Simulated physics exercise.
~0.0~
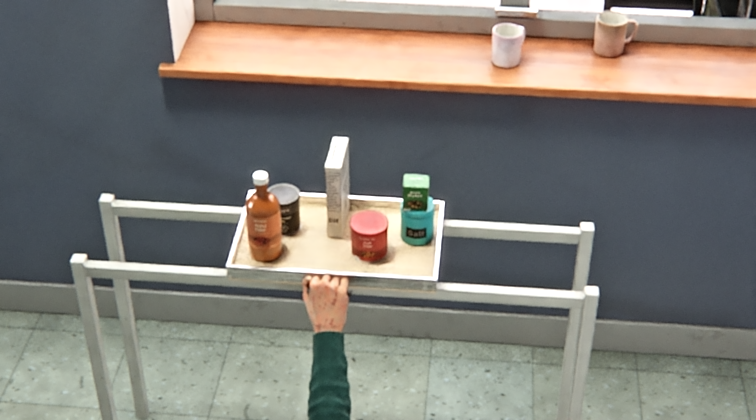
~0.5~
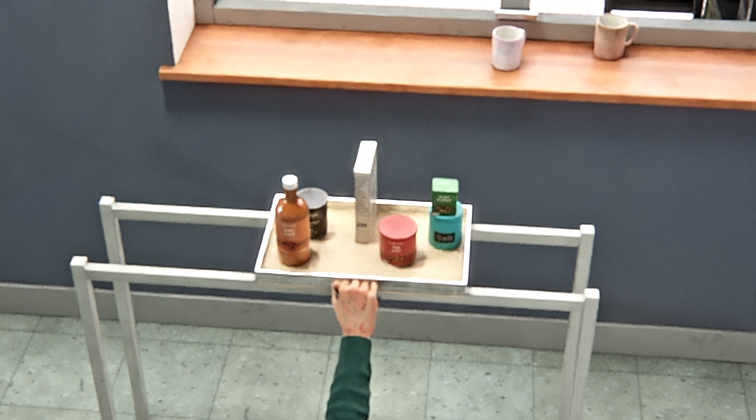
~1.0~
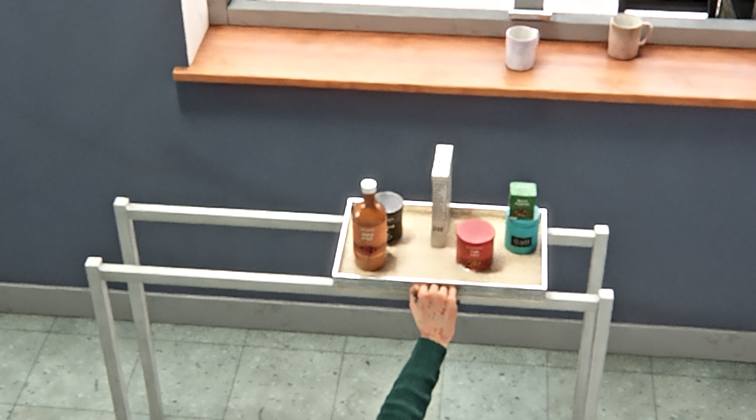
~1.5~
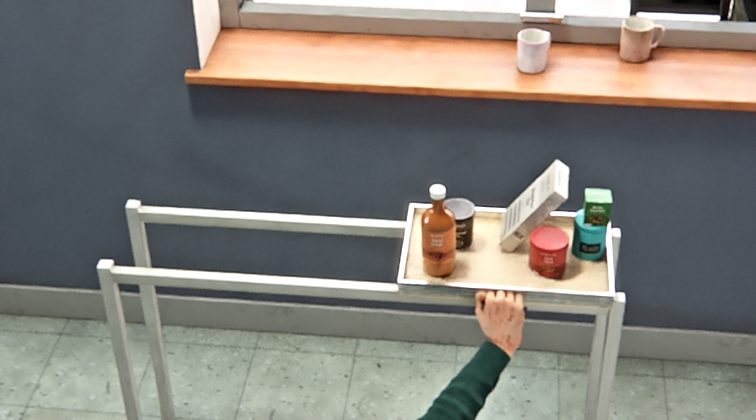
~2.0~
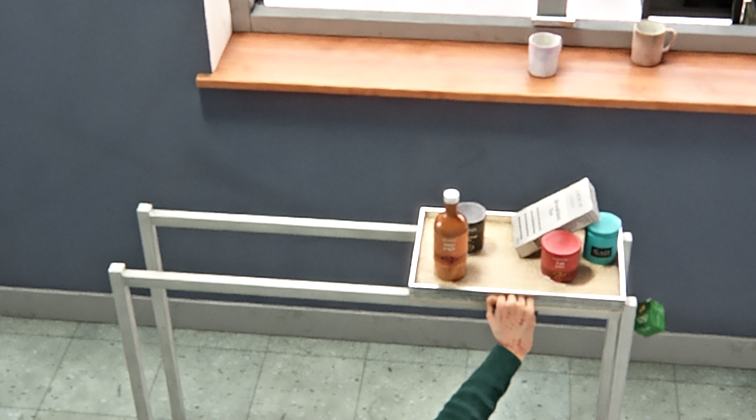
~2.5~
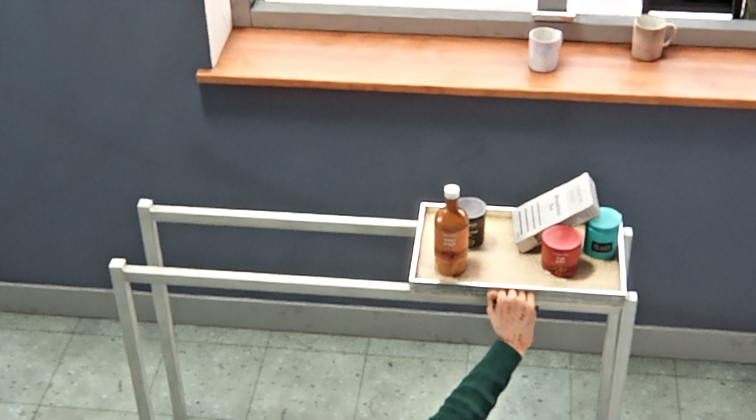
In a room with a dark blue-grey wall and pale floor tiles, seen from slightly above, a shallow tray rests on a white rack below a wooden sill holding two mugs. It carries an orange-brown bottle and black tin at left, a tall white packet and red tin in the middle, and a green packet atop a turquoise jar at right. A green-sleeved hand pulls the tray rightward along the rails. Near the right end, the white packet tips rightward. The green packet drops off past the right side and disappears, while the white packet stays leaning and the others remain upright.
